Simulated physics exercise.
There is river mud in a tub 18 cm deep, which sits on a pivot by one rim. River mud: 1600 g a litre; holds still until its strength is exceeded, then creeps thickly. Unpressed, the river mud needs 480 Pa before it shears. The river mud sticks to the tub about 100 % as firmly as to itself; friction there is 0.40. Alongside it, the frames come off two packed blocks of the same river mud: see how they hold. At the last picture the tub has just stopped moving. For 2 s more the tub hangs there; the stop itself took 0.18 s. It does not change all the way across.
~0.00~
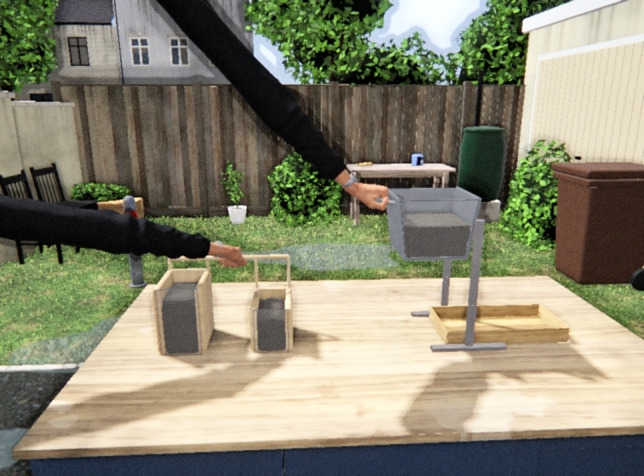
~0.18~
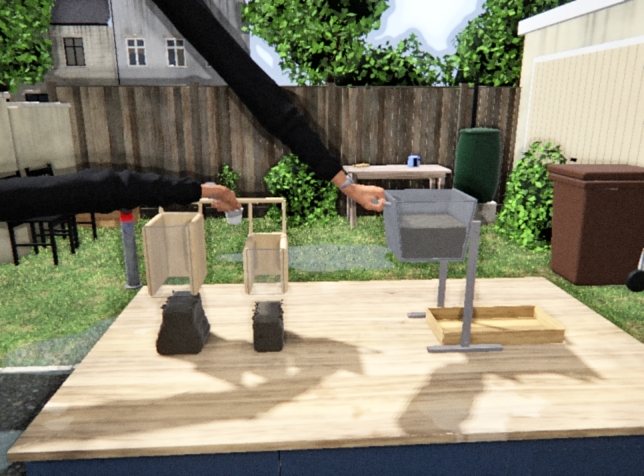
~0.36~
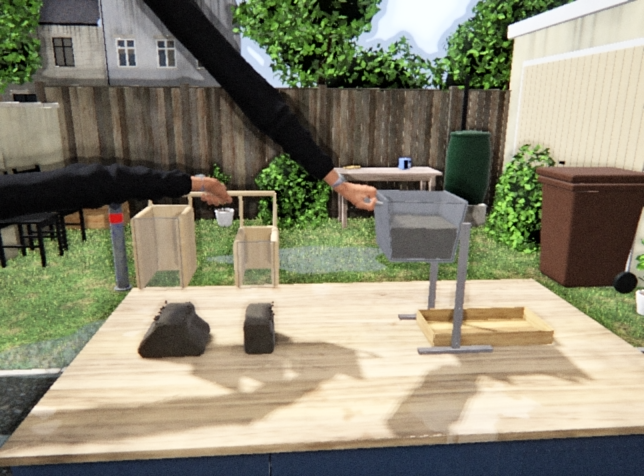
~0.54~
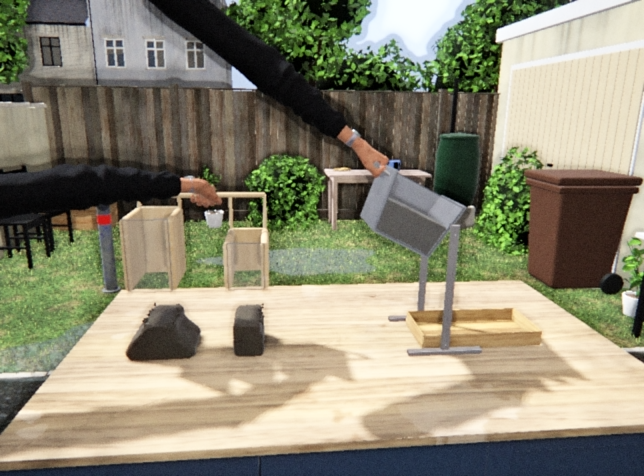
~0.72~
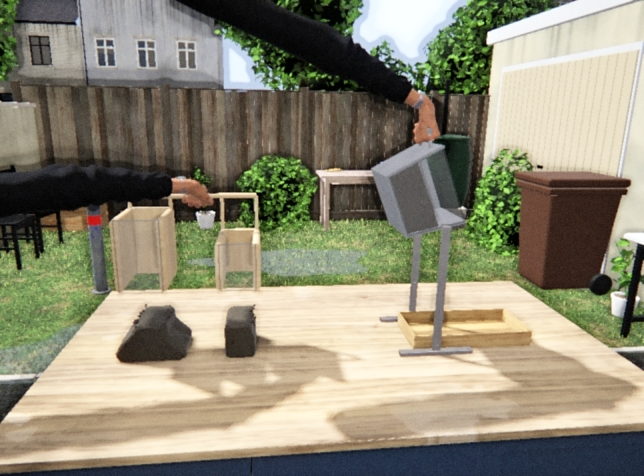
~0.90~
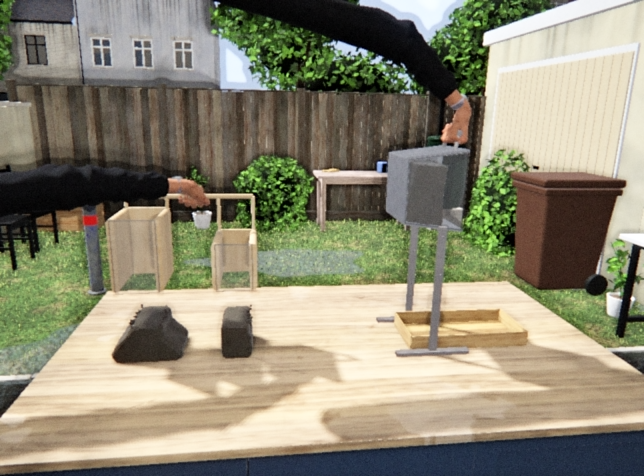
Two dark-sleeved arms reach over a pale wooden platform in a fenced, grassy backyard, seen from the front and slightly above. Two wooden moulds of dark mud stand left, a grey mud-filled tub on a stand above a shallow wooden tray right. One hand lifts the moulds, the exposed blocks slump, the left more, then the other swings the tub upright onto its side as the view drifts slightly right.
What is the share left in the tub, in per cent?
About 58 %.
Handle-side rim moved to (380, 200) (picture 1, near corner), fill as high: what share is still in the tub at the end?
In that case close to 40 %.
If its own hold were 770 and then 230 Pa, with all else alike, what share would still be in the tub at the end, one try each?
Going in order, it's 100 % and then 40 %.
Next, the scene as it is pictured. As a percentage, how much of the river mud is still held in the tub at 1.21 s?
The tub holds some 70 % at that moment.
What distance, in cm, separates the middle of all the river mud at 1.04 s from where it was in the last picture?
Around 5 centimetres.
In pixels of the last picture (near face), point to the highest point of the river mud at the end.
Highest point: Approx. (422, 201).
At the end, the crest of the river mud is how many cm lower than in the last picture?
Roughly 11 cm.
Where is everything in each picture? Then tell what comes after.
In the first picture, handle-side rim at (401, 200), tilt 0 degrees; highest point of the river mud at (470, 225); test blocks 18 cm, 12 cm high (left to right).
In the second picture, handle-side rim at (397, 201), tilt 0 degrees; highest point of the river mud at (467, 227); test blocks 15 cm, 11 cm high (left to right).
In the third picture, handle-side rim at (389, 201), tilt 2 degrees; highest point of the river mud at (395, 228); test blocks 12 cm, 11 cm high (left to right).
In the fourth picture, handle-side rim at (399, 172), tilt 27 degrees; highest point of the river mud at (388, 200); test blocks 12 cm, 11 cm high (left to right).
In the fifth picture, handle-side rim at (444, 149), tilt 69 degrees; highest point of the river mud at (418, 165); test blocks 12 cm, 11 cm high (left to right).
In the sixth picture, handle-side rim at (469, 153), tilt 90 degrees; highest point of the river mud at (422, 165); test blocks 12 cm, 11 cm high (left to right).
By 1.04 s, the tub is at 90 degrees and holds 100 %.
By 1.21 s, the tub is at 90 degrees and holds 69 %.
By 1.38 s, the tub is at 90 degrees and holds 58 %.
By 1.55 s, the tub is at 90 degrees and holds 58 %.
By 2.90 s, at the end, the tub is at 90 degrees and holds 58 %.
